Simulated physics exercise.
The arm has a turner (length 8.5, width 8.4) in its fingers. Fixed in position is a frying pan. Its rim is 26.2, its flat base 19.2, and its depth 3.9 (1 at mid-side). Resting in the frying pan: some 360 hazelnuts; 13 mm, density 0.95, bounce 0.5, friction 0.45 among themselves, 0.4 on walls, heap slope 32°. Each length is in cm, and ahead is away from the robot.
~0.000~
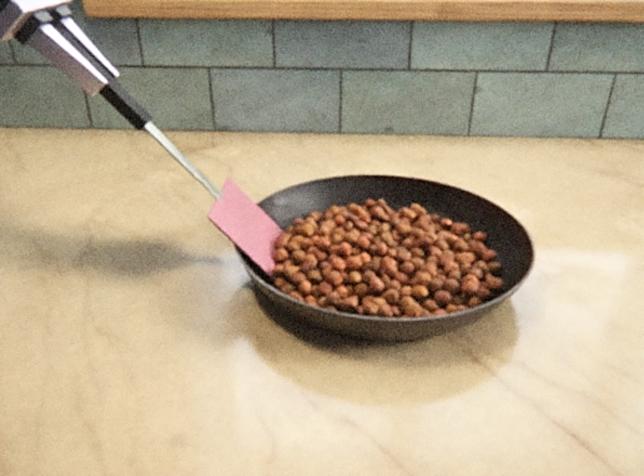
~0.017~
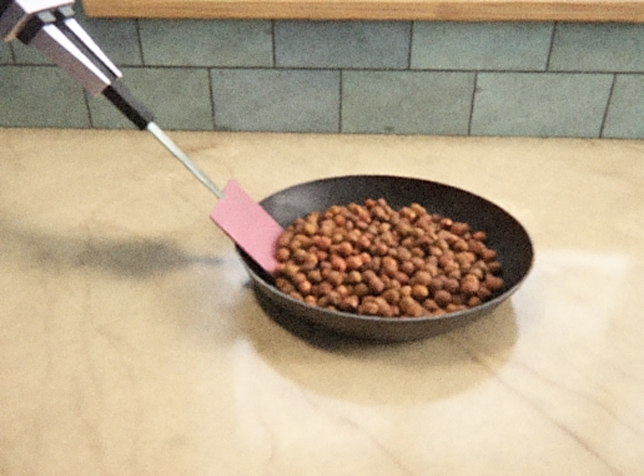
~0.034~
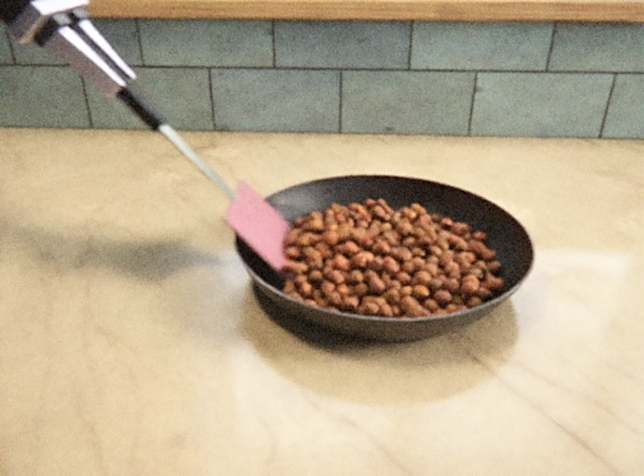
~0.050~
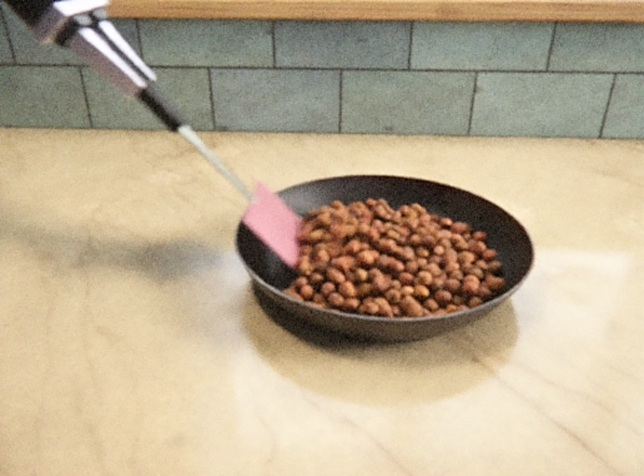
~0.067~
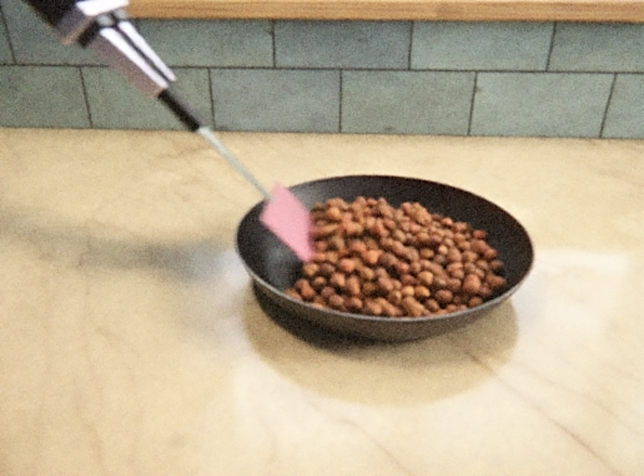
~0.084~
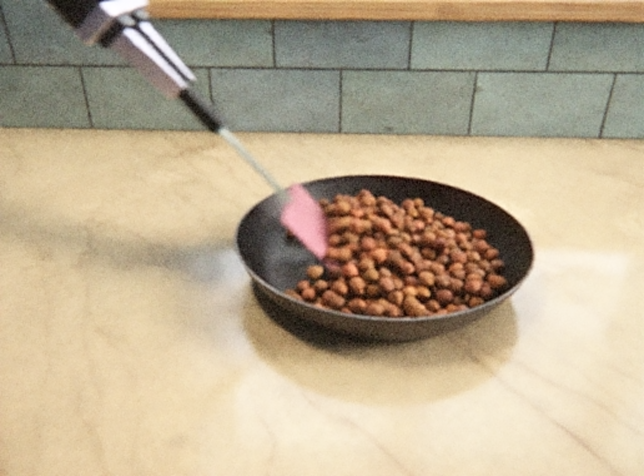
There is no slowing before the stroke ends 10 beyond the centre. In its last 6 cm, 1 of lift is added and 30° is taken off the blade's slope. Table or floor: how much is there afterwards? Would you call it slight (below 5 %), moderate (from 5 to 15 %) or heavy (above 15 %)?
I would call it heavy.
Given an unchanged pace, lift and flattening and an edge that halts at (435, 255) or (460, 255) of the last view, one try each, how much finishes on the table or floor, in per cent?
5 % and 5 %.
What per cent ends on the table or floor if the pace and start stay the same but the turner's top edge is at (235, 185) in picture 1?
About 25 per cent.
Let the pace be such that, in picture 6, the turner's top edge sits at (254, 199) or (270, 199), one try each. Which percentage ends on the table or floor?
That comes to about 5 and about 15 percent, in that order.
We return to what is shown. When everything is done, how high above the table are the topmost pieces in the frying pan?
It reaches around 5.5 cm.
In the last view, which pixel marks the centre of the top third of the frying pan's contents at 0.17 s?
Near (435, 235).
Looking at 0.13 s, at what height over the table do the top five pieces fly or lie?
Roughly 6 centimetres.
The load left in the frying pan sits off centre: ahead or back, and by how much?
The balance point is about 4.0 cm ahead.
By 0.13 s, sloping 49°, highest piece 7 above the table; 358 in the frying pan.
By 0.17 s, sloping 40°, highest piece 7 above the table; 358 in the frying pan.
By 0.39 s, sloping 19°, highest piece 14 above the table; 286 in the frying pan, 49 on the table or floor, 23 on the blade or in flight.
By 1.44 s, sloping 19°, highest piece 5 above the table; 282 in the frying pan, 76 on the table or floor.
Final count, 282 in the frying pan, 76 on the table or floor. That is 21 % on the table or floor.
